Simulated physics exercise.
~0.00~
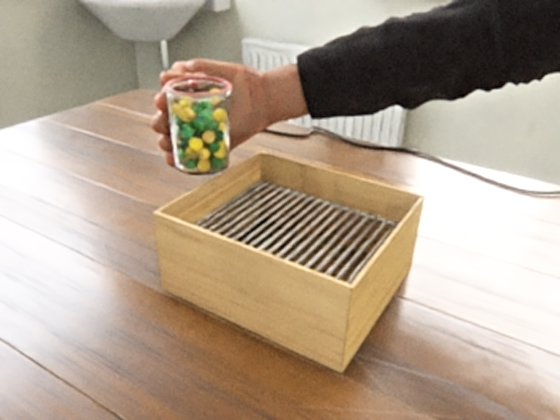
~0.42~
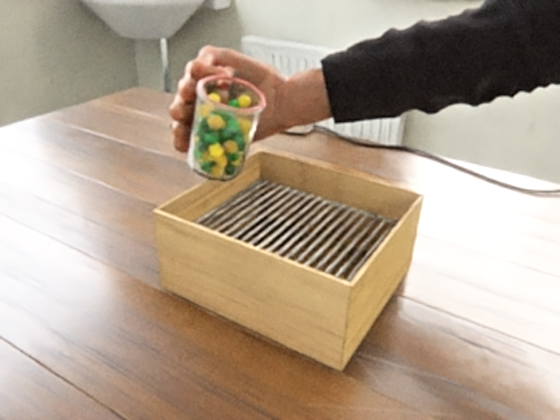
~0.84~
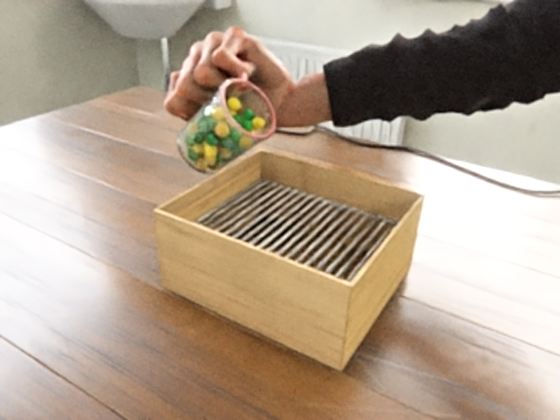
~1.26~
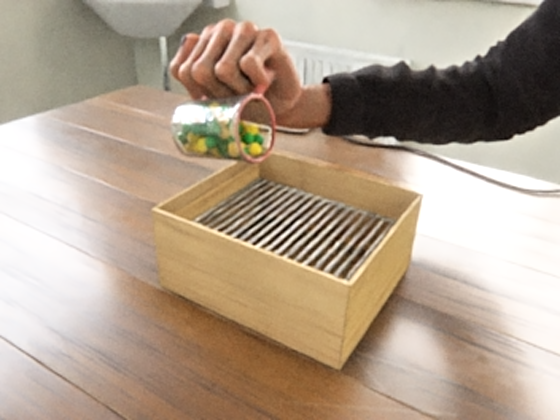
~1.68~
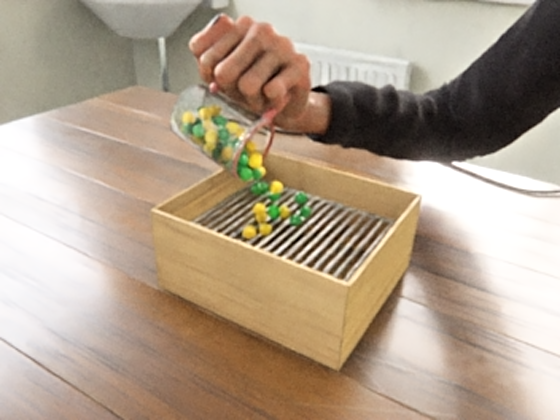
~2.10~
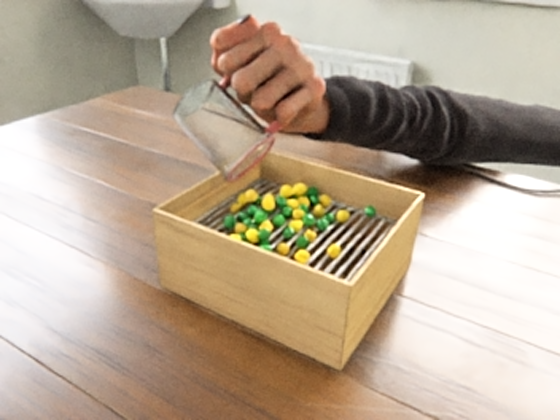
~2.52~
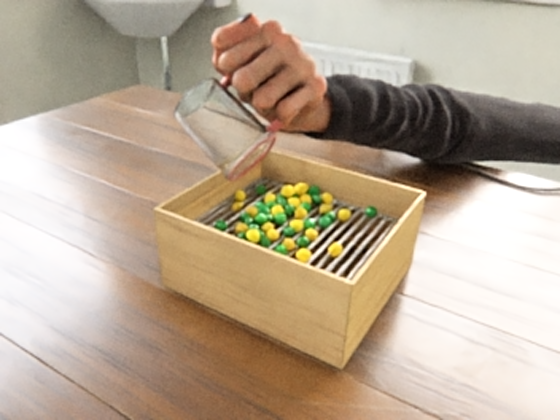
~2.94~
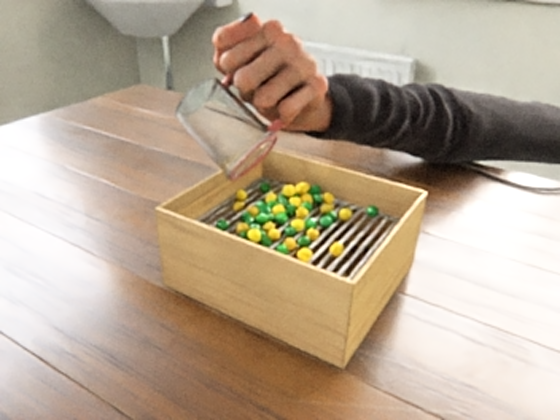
We see a hand tilt a clear cup of green and yellow pieces and pour them into a wooden box with a rack of bars. All the pieces, green and yellow alike, settle on top of the bars while the hand holds the emptied cup above.
